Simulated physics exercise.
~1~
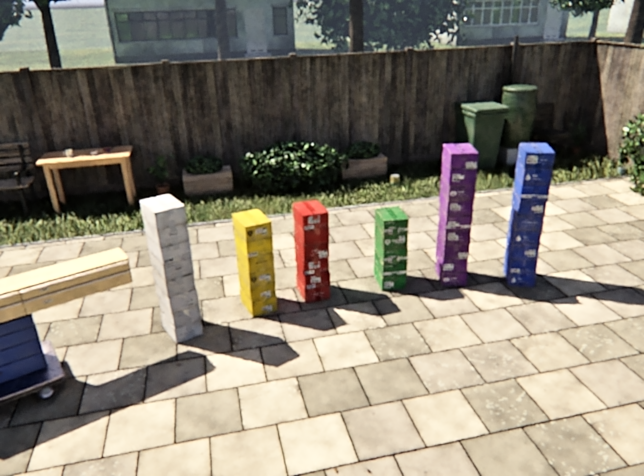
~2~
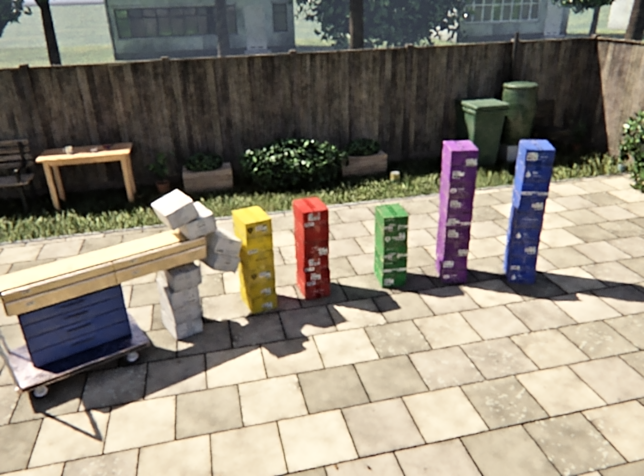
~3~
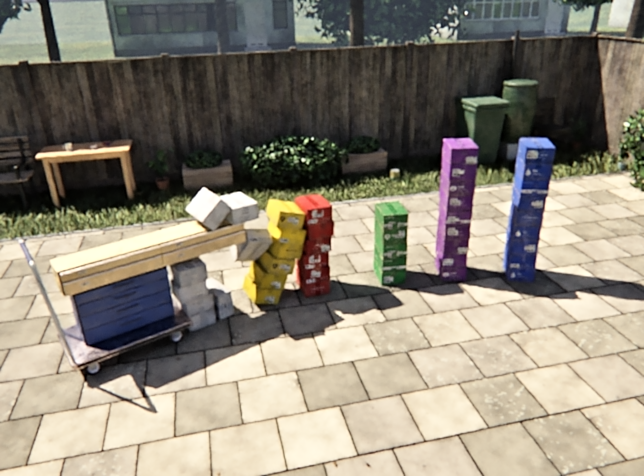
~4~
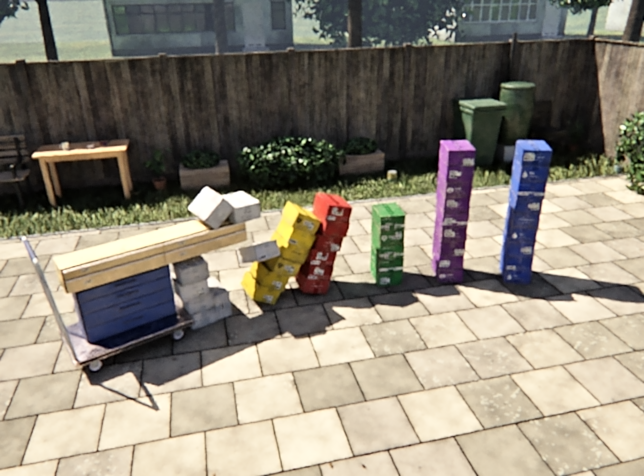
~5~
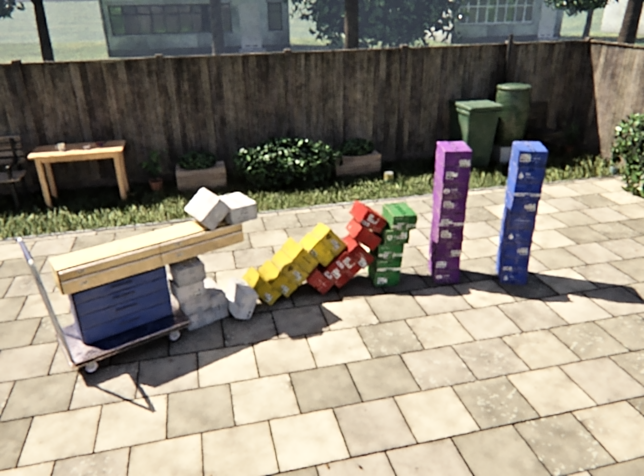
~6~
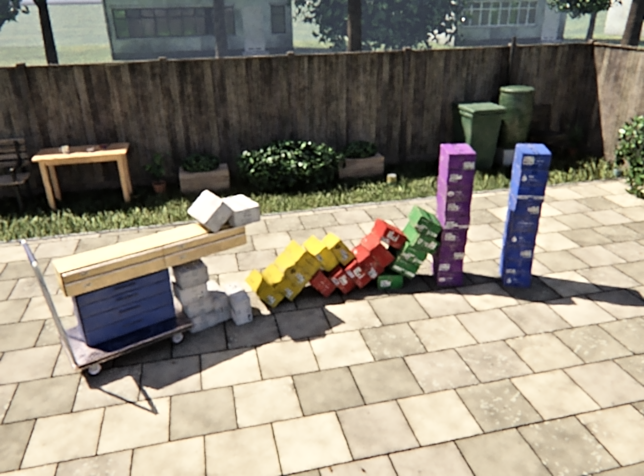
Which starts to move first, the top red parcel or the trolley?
The trolley moves first, rolling in from the left. The top red parcel only starts to shift later, once the yellow column leans into the red one.
